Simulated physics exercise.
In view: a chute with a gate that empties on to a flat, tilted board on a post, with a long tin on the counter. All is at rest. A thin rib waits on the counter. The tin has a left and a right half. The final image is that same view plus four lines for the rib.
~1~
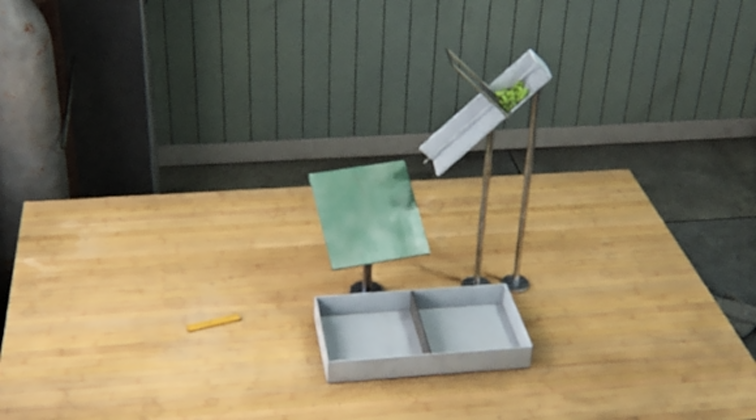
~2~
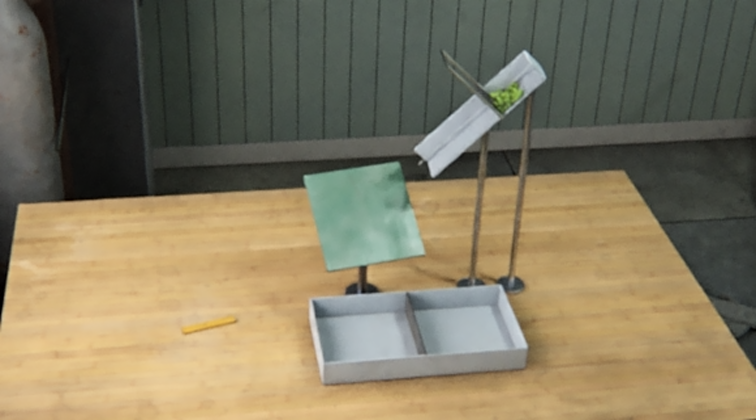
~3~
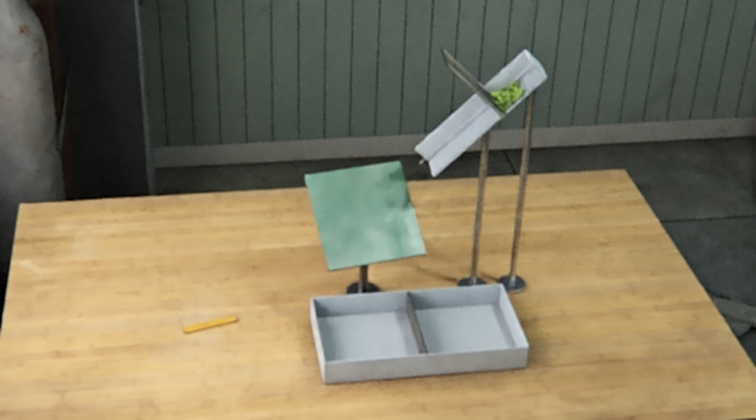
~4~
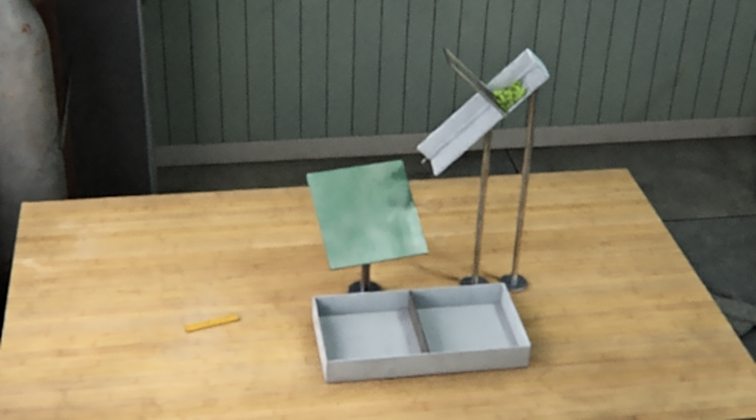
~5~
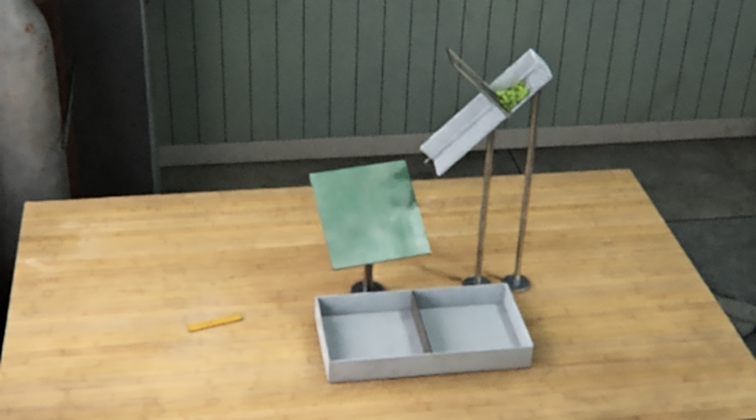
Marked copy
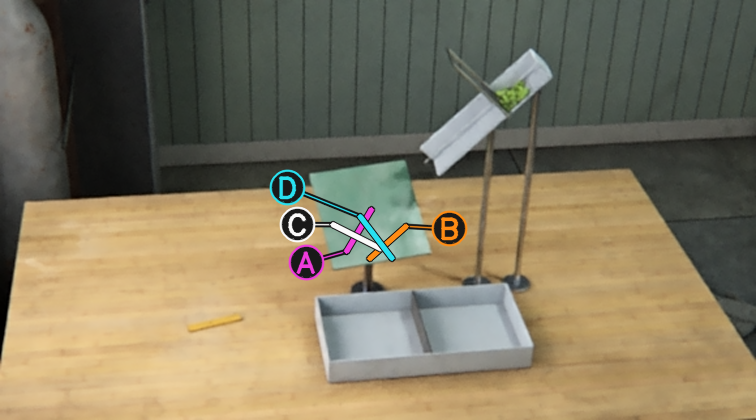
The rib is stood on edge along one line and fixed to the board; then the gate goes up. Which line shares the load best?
Line D does it best.
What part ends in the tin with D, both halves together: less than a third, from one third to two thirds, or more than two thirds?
It is more than two thirds.
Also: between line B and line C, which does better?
C.
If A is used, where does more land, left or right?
The left half.
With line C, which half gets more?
More lands on the left.
On the marked copy, line A from (371, 209) to (346, 251); line B from (406, 226) to (369, 258); line C from (332, 224) to (380, 248); line D from (360, 216) to (392, 258).
If A is chosen, of what is caught, most in the left half, a small part in the right.
If B is chosen, of what is caught, nearly all in the left half, a small part in the right.
If C is chosen, of what is caught, most in the left half, about a quarter in the right.
If D is chosen, of what is caught, about half in the left half, about half in the right.
